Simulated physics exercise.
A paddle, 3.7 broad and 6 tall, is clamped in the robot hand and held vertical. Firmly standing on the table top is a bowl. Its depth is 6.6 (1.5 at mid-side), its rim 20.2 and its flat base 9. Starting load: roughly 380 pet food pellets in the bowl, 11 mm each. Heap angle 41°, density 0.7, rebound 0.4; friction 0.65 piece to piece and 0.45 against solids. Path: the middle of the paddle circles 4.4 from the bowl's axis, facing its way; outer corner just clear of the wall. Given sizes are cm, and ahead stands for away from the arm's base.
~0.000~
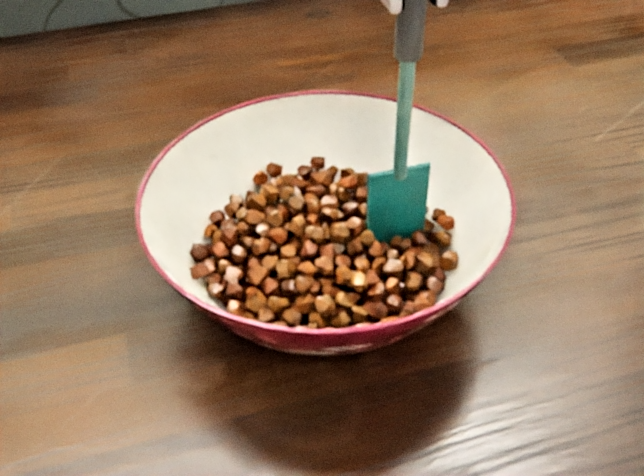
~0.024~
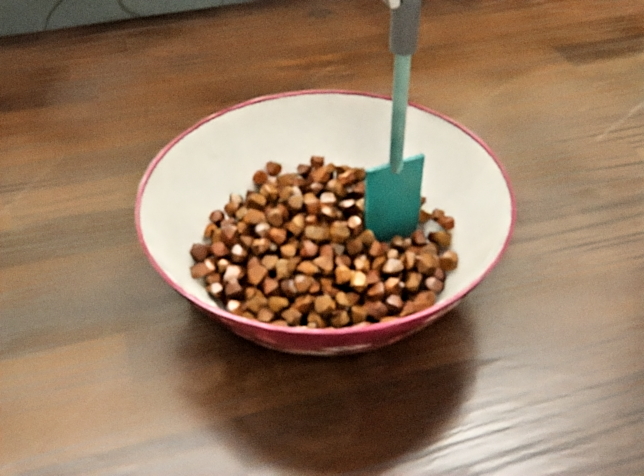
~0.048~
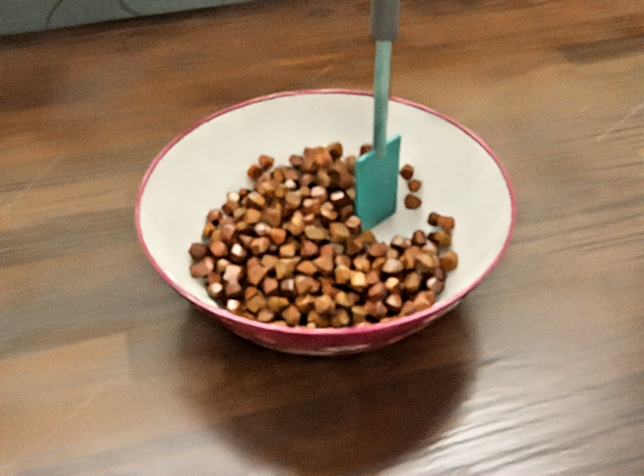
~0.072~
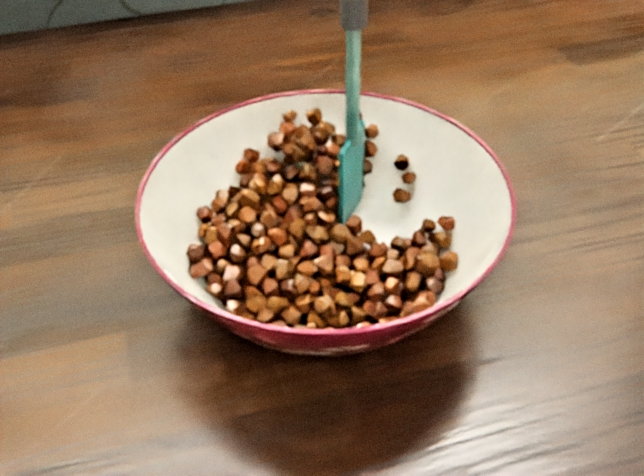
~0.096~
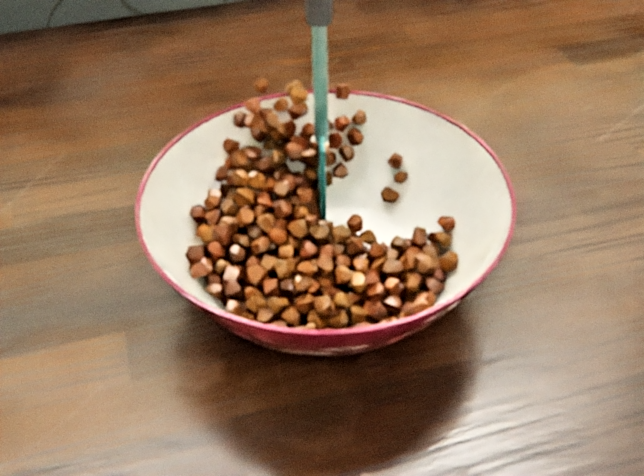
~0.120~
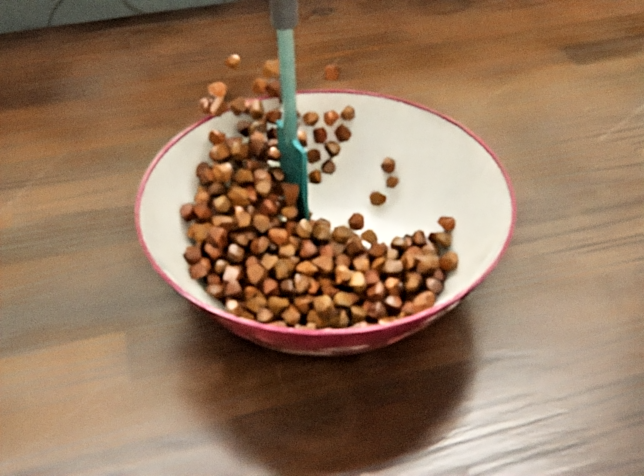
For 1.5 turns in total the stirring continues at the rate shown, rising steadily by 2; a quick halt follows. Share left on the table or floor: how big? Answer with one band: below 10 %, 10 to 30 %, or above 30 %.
10 to 30 %.
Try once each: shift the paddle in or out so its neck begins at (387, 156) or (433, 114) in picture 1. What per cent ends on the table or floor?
Some 5 and 5 per cent.
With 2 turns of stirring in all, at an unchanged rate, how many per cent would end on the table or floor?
I'd expect some 20 per cent.
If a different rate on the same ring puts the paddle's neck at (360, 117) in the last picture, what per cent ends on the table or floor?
Roughly 0 per cent.
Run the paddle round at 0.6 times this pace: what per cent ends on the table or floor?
I'd say about 0 %.
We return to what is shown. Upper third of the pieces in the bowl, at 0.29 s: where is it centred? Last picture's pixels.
Centre estimate: Approx. (362, 289) px.
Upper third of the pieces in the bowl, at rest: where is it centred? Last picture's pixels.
At about (325, 244).
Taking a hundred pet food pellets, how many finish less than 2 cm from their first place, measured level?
About 10 percent.
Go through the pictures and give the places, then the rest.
The paddle neck at (401, 147), 0° round; upper third of the load around (313, 236), from x 195 to 450, top at y 160; 375 in the bowl, in the first picture.
The paddle neck at (397, 140), 7° round; upper third of the load around (313, 235), from x 195 to 450, top at y 160, in the second picture.
The paddle neck at (380, 126), 28° round; upper third of the load around (311, 223), from x 195 to 450, top at y 150, in the third picture.
The paddle neck at (352, 115), 52° round; upper third of the load around (295, 202), from x 195 to 450, top at y 115, in the fourth picture.
The paddle neck at (321, 111), 77° round; upper third of the load around (280, 184), from x 195 to 450, top at y 85, in the fifth picture.
The paddle neck at (290, 114), 101° round; upper third of the load around (257, 183), from x 190 to 450, top at y 60; 372 in the bowl, 3 in flight or on the tool, in the sixth picture.
After 0.29 s, 268° round, highest piece 10 above the table; 338 in the bowl, 12 on the table or floor, 25 in flight or on the tool.
After 0.45 s, 76° round, highest piece 8 above the table; 316 in the bowl, 48 on the table or floor, 11 in flight or on the tool.
After 0.74 s, 180° round, highest piece 7 above the table; 313 in the bowl, 62 on the table or floor.
After 1.44 s, 180° round, highest piece 7 above the table; 313 in the bowl, 62 on the table or floor.
In the end, 313 in the bowl, 62 on the table or floor. That is 17 % on the table or floor.
